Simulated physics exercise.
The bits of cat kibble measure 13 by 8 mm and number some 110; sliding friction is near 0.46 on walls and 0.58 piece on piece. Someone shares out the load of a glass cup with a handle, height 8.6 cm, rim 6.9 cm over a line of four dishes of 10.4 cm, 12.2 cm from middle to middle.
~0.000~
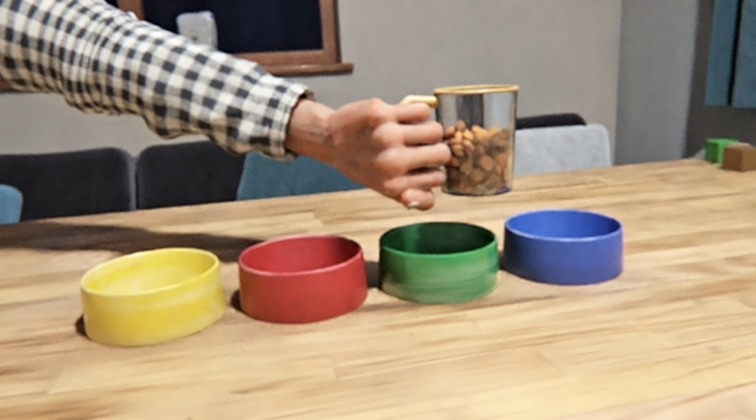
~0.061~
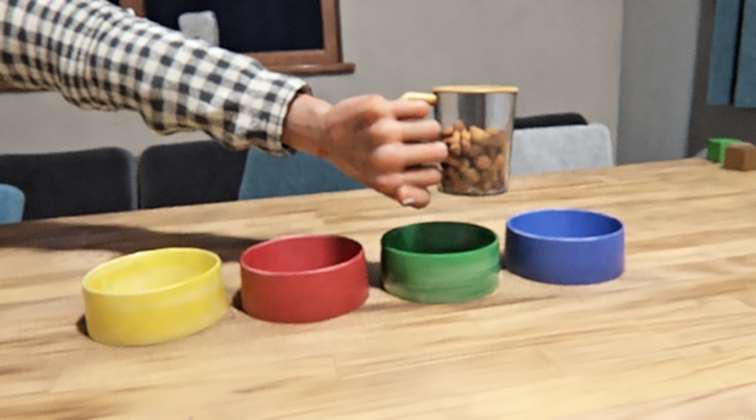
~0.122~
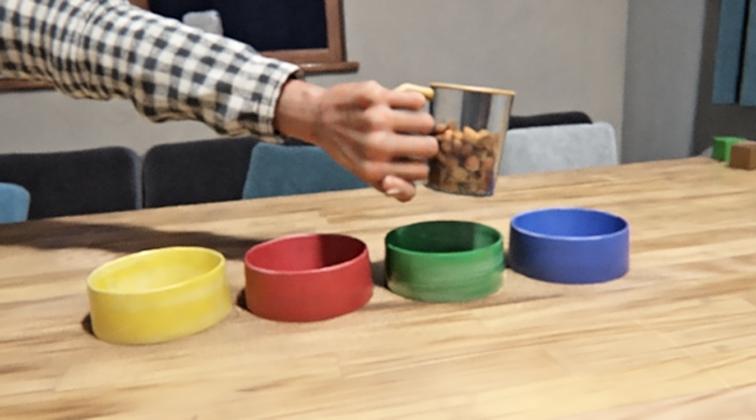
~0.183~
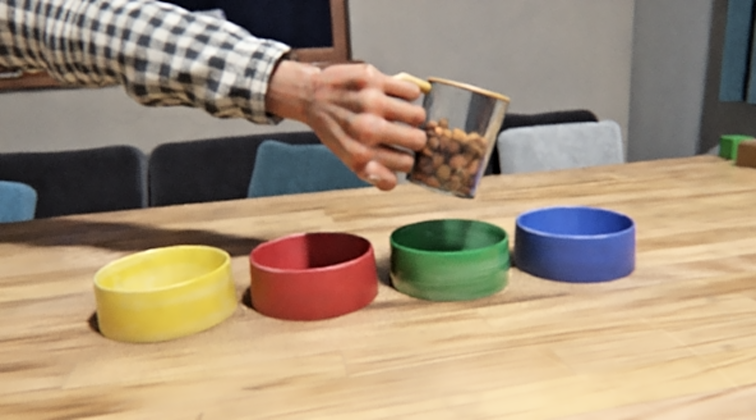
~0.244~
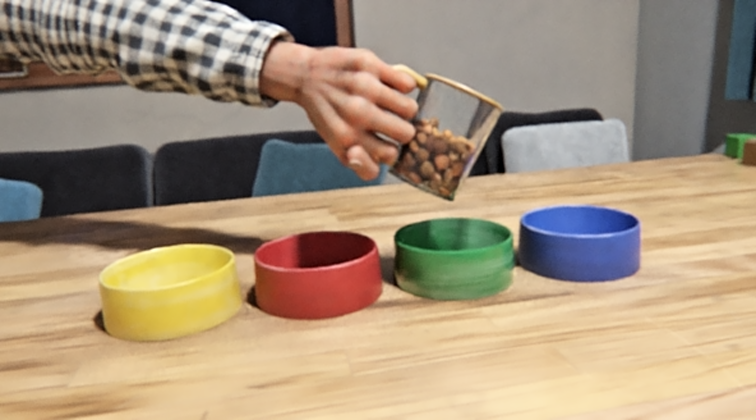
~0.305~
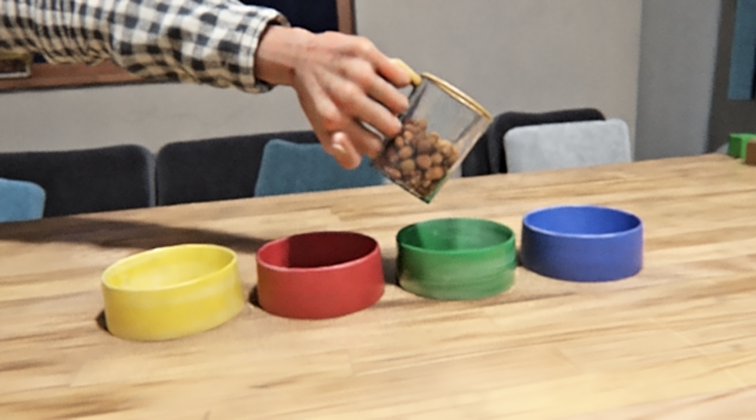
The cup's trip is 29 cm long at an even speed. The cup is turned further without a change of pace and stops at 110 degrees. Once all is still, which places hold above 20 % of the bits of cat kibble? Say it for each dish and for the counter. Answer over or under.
Red dish: Over; blue dish: Under; green dish: Under; yellow dish: Over; on the counter: Under.
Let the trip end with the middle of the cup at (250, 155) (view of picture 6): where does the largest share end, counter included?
The winner: Red.
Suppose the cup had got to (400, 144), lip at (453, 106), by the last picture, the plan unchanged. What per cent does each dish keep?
Red 10, blue 0, green 0, yellow 60.
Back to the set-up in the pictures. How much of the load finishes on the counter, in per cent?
Some 10 per cent.
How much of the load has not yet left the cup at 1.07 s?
Some 65 per cent of the load.
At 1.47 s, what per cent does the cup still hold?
Some 30 per cent of the load.
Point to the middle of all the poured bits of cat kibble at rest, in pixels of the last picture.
Near (252, 290).
After 0.76 s, tilt 106 degrees; cup holds 100 %.
Then, at 1.07 s, tilt 110 degrees; cup holds 65 %, red 35 %.
After 1.47 s, tilt 110 degrees; cup holds 30 %, red 45 %, yellow 15 %.
In the end, at 3.4 s, red 45 %, blue 0 %, green 0 %, yellow 40 %, counter 10 %, cup 5 %.
